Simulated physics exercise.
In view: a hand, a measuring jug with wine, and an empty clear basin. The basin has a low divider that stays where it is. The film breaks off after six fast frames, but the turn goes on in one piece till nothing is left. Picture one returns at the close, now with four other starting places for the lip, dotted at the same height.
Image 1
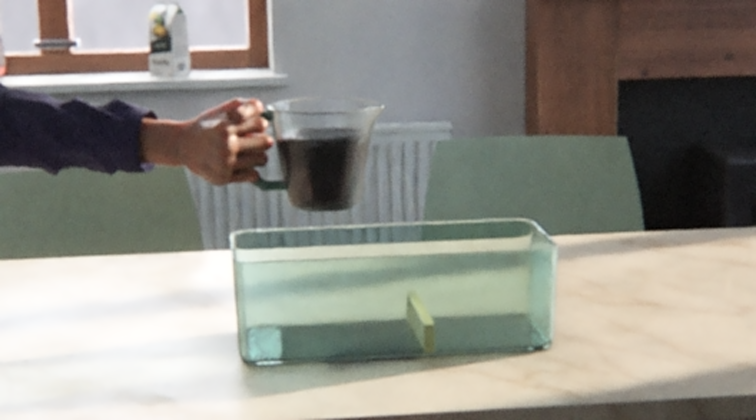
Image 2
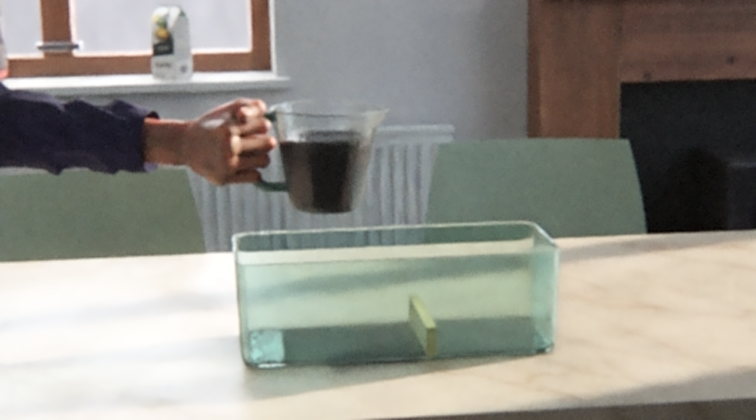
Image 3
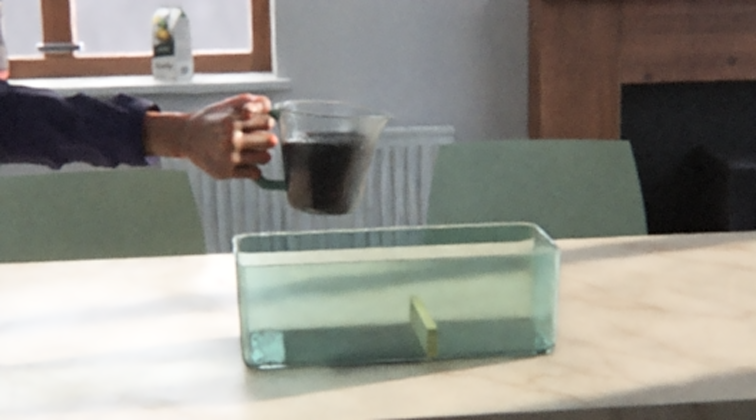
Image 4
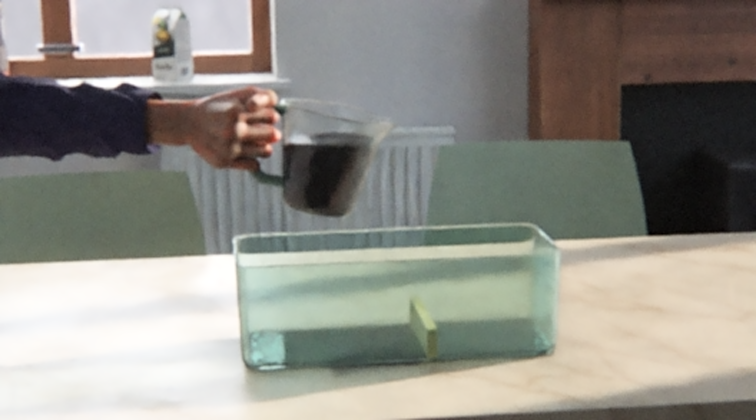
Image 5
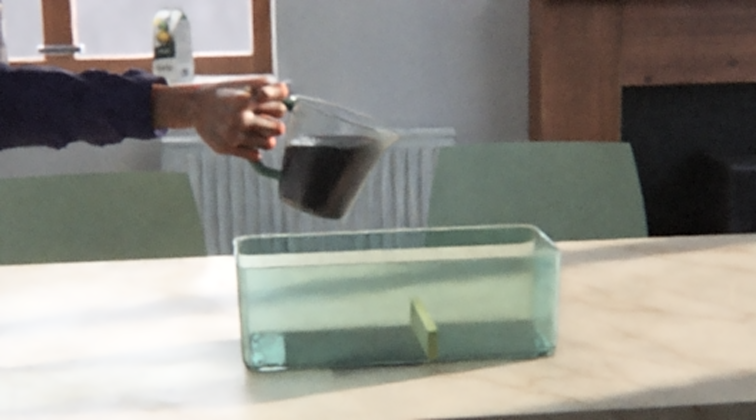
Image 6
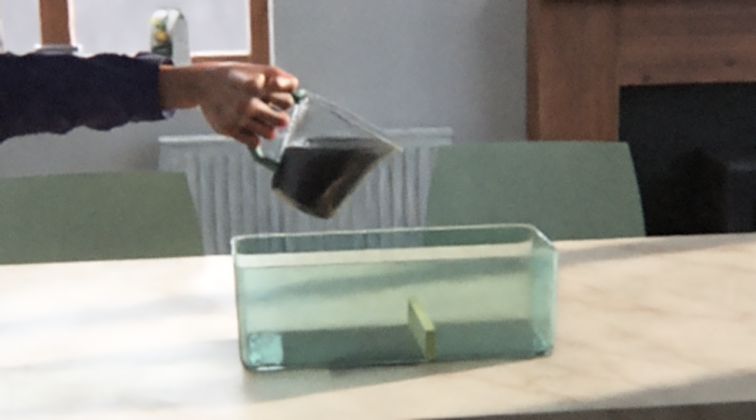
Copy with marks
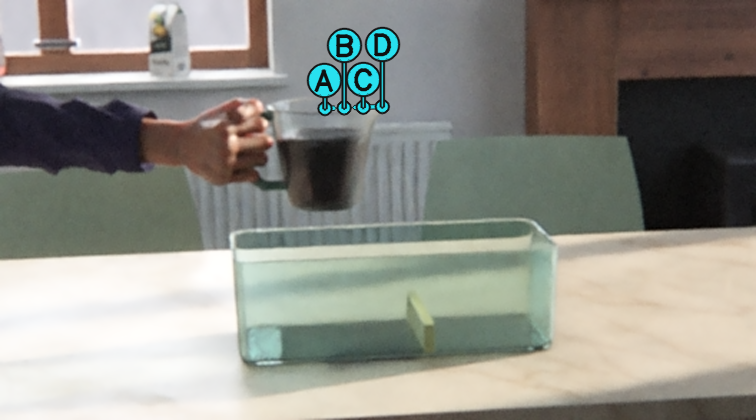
On a pale tabletop in a room with green chairs and a radiator, a hand at left holds a clear jug of dark liquid upright above a clear, green-tinted basin. The hand stays nearly level at first, then gradually tilts the jug to the right, and the liquid slants toward its lip.
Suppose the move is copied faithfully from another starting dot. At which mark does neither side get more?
Choose C.
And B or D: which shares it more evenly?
The answer is D.
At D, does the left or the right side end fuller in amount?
The right one.
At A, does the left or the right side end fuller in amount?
The left side.
On the marked copy, A at (324, 108); B at (344, 107); C at (363, 107); D at (382, 106).
If A is chosen, about 90 % ends left of the wall and 9 % right of it.
If B is chosen, about 89 % ends left of the wall and 11 % right of it.
If C is chosen, about 51 % ends left of the wall and 48 % right of it.
If D is chosen, about 23 % ends left of the wall and 76 % right of it.
